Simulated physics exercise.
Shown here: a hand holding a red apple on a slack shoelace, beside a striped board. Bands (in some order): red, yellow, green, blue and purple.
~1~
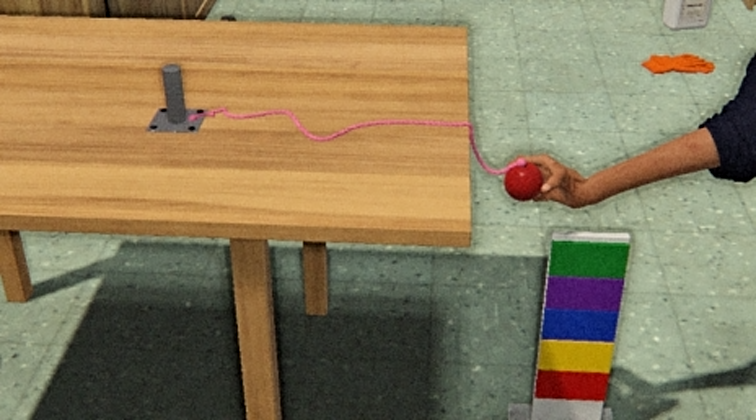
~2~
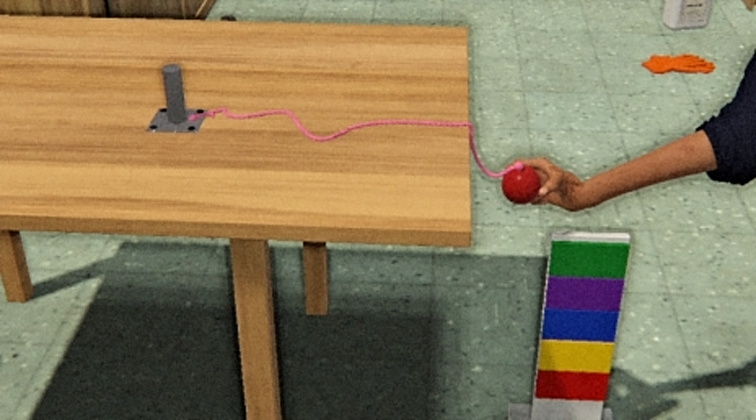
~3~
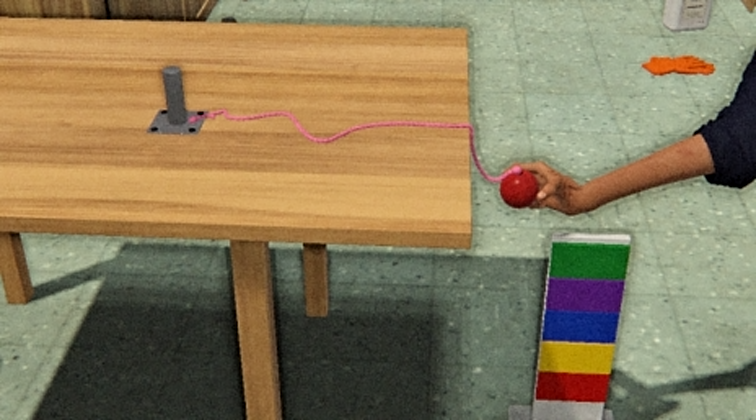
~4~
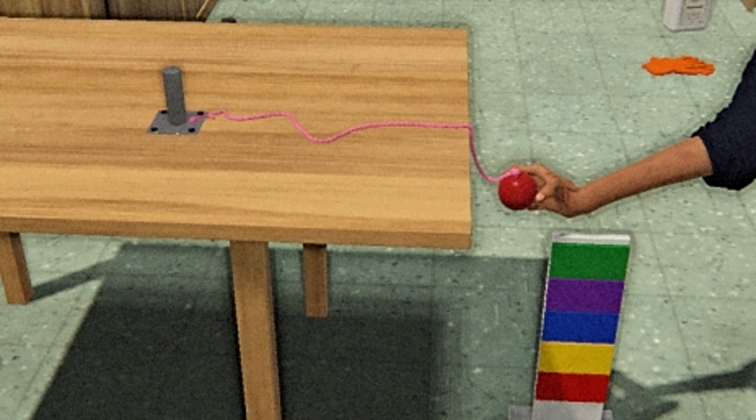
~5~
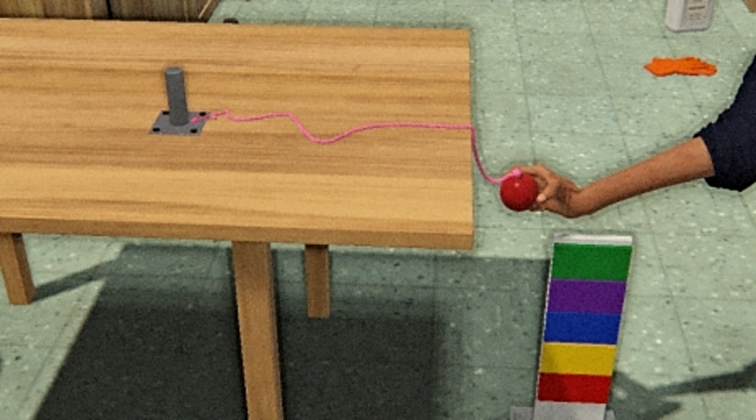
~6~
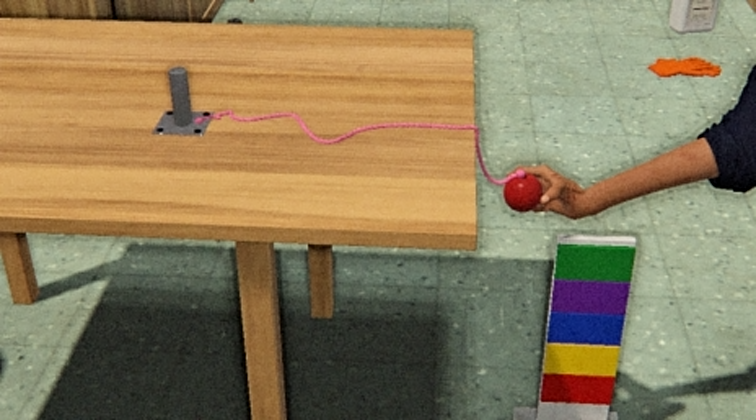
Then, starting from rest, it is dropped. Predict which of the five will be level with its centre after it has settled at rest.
I predict purple.
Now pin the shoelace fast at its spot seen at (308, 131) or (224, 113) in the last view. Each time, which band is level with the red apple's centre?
Green, then purple.
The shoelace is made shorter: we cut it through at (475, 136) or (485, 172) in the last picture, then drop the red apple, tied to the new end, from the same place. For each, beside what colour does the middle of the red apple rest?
In order of the tries: Higher than all five; then green.
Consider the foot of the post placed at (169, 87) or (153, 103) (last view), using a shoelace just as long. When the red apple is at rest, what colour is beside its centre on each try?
First try: Green; second try: Green.
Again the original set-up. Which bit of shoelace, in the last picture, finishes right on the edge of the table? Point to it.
That would be the bit at (400, 125).
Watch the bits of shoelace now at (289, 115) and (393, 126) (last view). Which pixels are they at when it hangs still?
The first at (318, 125), the second at (471, 130).
Soon after, apple near (426, 285); level with purple.
After that, apple near (486, 288); level with purple.
In the end, apple near (475, 288); level with purple. The purple one.
